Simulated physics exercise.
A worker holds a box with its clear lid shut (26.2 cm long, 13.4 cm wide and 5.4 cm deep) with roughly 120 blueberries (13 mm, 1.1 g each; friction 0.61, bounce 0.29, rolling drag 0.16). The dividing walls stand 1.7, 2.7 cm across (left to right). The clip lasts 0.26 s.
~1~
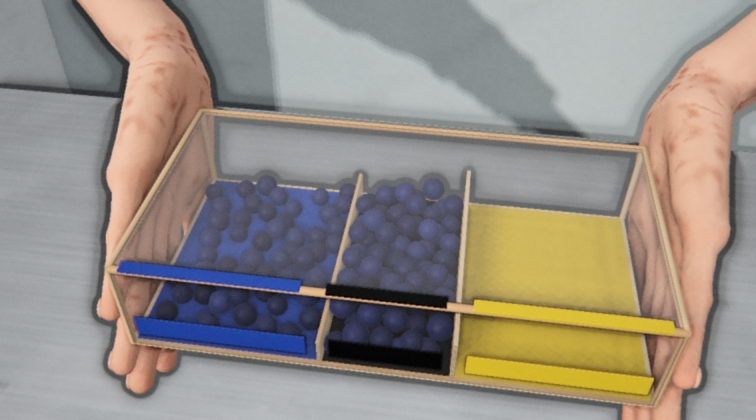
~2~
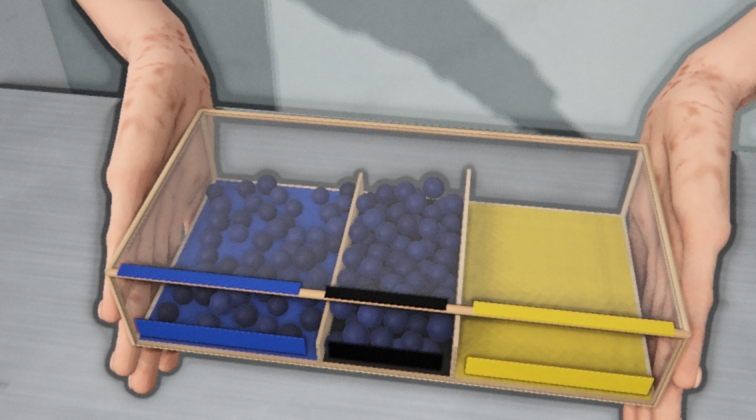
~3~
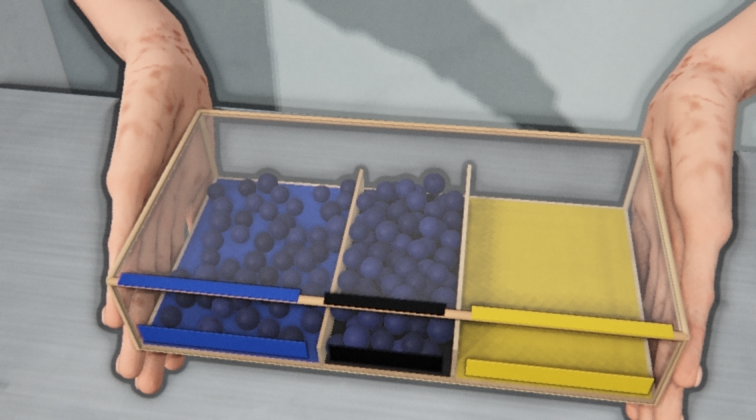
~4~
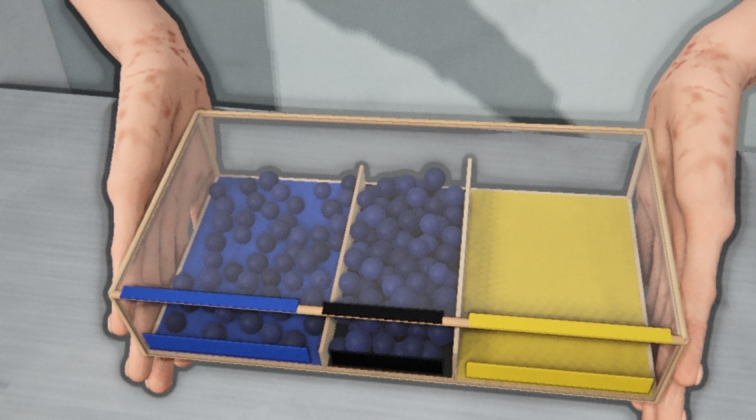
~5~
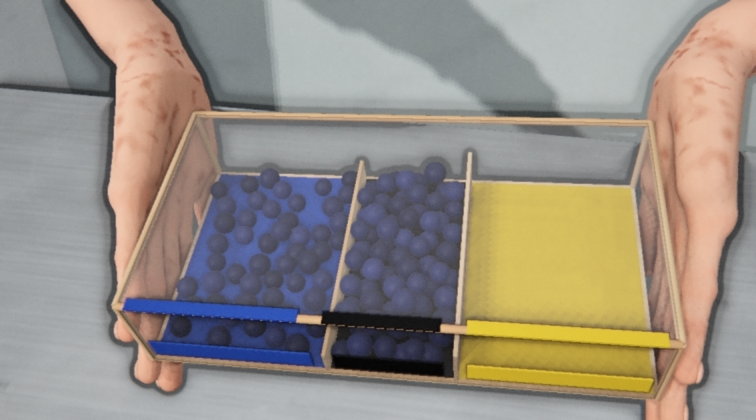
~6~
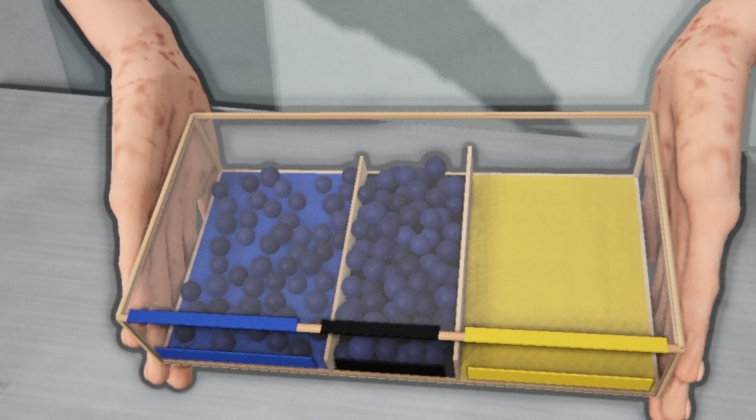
Two hands held a clear box of dark blue balls, split into blue, black and yellow sections, and slowly tilted it a little while the balls barely shifted and the yellow section stayed empty.
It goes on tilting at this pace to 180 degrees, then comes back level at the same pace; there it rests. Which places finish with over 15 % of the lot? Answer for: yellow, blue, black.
Yellow: Below, blue: Above, black: Above.
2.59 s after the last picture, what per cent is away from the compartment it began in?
Roughly 25 per cent.
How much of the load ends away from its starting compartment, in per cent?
About 30 per cent.
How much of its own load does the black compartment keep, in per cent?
About 50 per cent.
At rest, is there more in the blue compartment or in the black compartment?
More ends in the blue compartment.
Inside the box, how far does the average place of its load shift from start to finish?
Some 5.5 cm.
Then, 1.41 s after the last picture, tilt 126 degrees; blue 65 %, black 35 %; middle of all pieces near (380, 250).
Then, 2.59 s after the last picture, tilt 150 degrees; blue 65 %, black 30 %; middle of all pieces near (392, 217).
Then, 3.68 s after the last picture, tilt 65 degrees; blue 70 %, black 30 %; middle of all pieces near (316, 322).
Then, 4.72 s after the last picture, tilt 0 degrees; blue 70 %, black 30 %; middle of all pieces near (267, 296).
In the end, yellow 0 %, blue 70 %, black 30 %.
